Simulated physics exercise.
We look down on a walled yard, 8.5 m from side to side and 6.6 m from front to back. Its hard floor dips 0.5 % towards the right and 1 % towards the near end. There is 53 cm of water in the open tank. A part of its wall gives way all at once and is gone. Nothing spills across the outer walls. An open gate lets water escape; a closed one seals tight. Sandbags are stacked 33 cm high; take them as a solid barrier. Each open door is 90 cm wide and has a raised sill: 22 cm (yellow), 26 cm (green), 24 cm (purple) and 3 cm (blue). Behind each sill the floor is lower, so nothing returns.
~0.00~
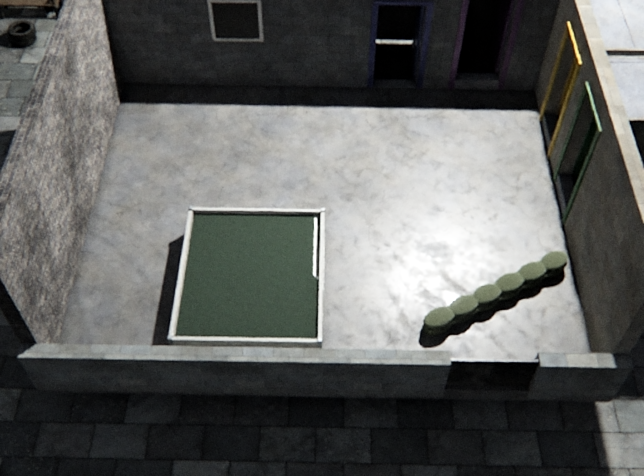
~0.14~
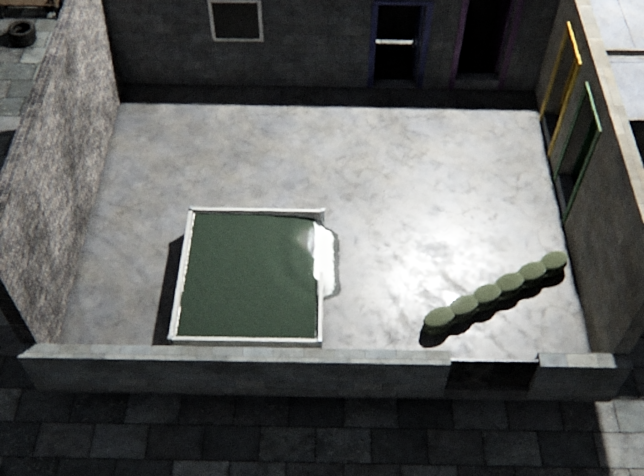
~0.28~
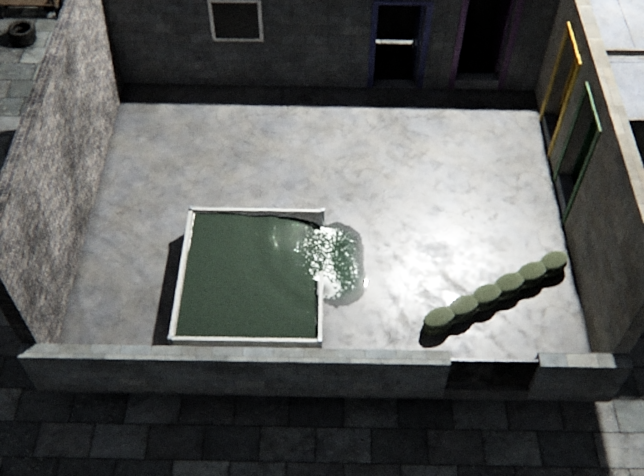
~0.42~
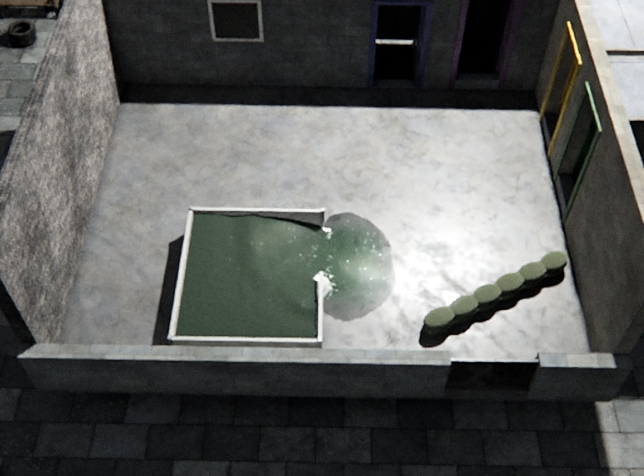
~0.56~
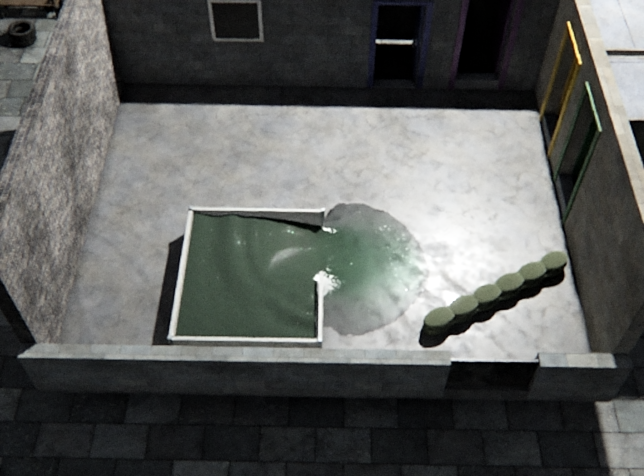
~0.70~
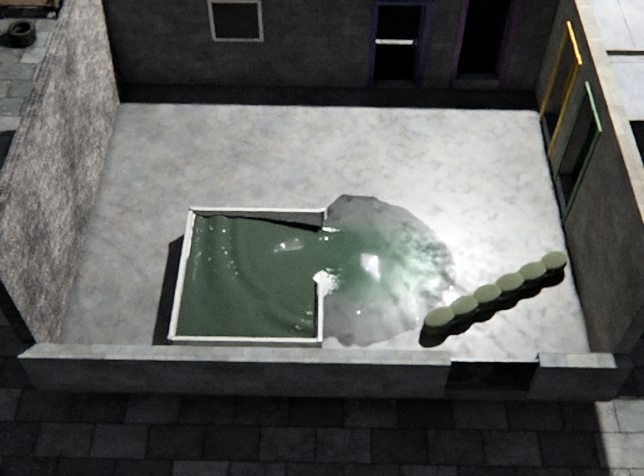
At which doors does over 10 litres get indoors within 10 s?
The water let in: At the yellow door it keeps below the limit; at the green door it does not reach the limit; at the purple door it does not reach the limit; at the blue door it goes over the limit.
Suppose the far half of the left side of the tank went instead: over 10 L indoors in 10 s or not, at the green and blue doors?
Then: Green below, blue below.
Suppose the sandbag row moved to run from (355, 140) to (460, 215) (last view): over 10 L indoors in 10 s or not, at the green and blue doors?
Then: Green below, blue below.
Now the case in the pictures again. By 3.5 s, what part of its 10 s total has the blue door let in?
About 0 per cent.
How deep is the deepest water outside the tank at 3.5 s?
Roughly 36 cm.
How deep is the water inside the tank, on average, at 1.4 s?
Roughly 40 cm on average.
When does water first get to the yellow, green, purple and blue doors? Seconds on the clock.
Arrival: Yellow 2.6 s, green 2.0 s, purple 3.2 s, blue 4.5 s.
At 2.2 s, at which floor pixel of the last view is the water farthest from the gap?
Near (553, 179).
After 1.4 s water covers 20 % of the floor and is deepest (30 cm) near (331, 252); yellow door not reached, green door not reached, purple door not reached, blue door not reached.
After 2.2 s water covers 30 % of the floor and is deepest (30 cm) near (566, 240); yellow door not reached, green door 20 cm at the sill, 0 L in, purple door not reached, blue door not reached.
After 3.5 s water covers 40 % of the floor and is deepest (36 cm) near (534, 94); yellow door 15 cm at the sill, 0 L in, green door 23 cm at the sill, 0 L in, purple door 5 cm at the sill, 0 L in, blue door not reached.
After 6.0 s water covers 55 % of the floor and is deepest (19 cm) near (524, 131); yellow door 13 cm at the sill, 0 L in, green door 15 cm at the sill, 0 L in, purple door 15 cm at the sill, 0 L in, blue door 6 cm at the sill, 5 L in.
After 10.0 s water covers 85 % of the floor and is deepest (14 cm) near (561, 265); yellow door 10 cm at the sill, 0 L in, green door 11 cm at the sill, 1 L in, purple door 8 cm at the sill, 0 L in, blue door 5 cm at the sill, 23 L in.
